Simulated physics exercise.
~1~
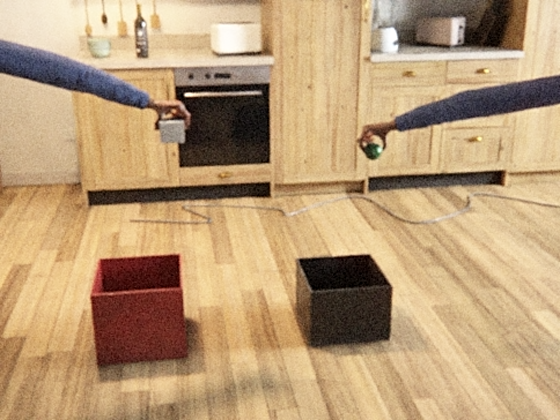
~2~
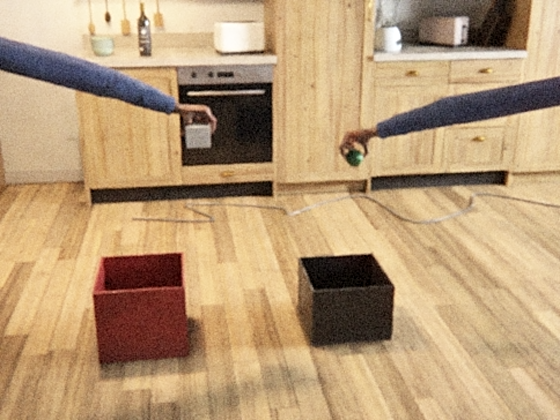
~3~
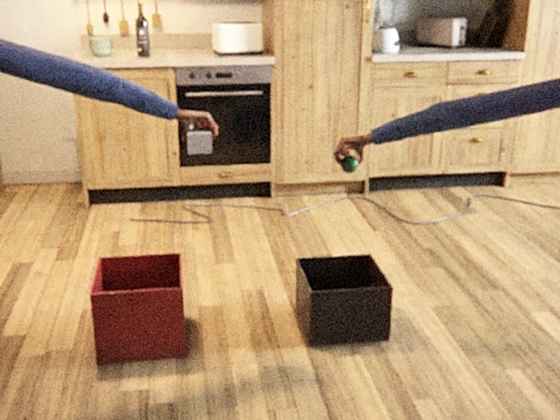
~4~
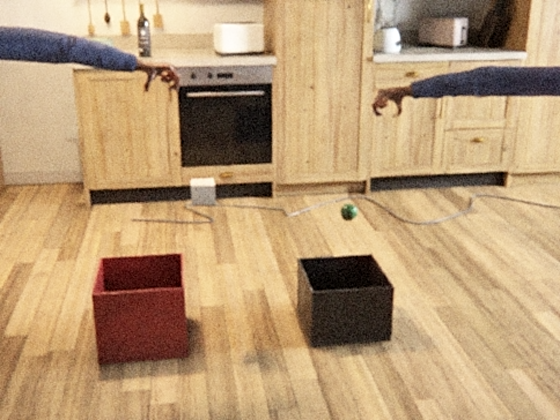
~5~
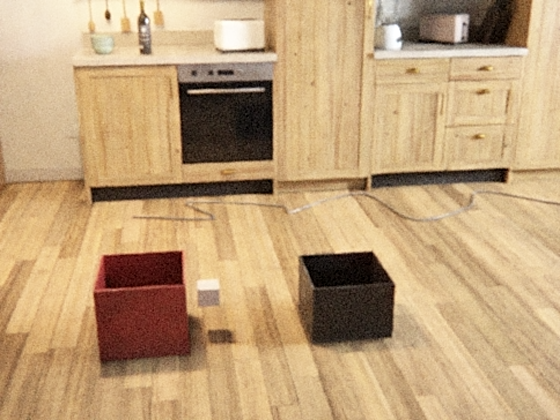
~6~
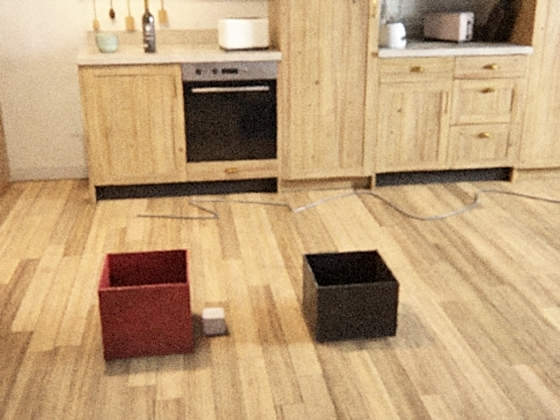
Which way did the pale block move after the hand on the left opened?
It moved down, ending up on the wooden floor just to the right of the red box.
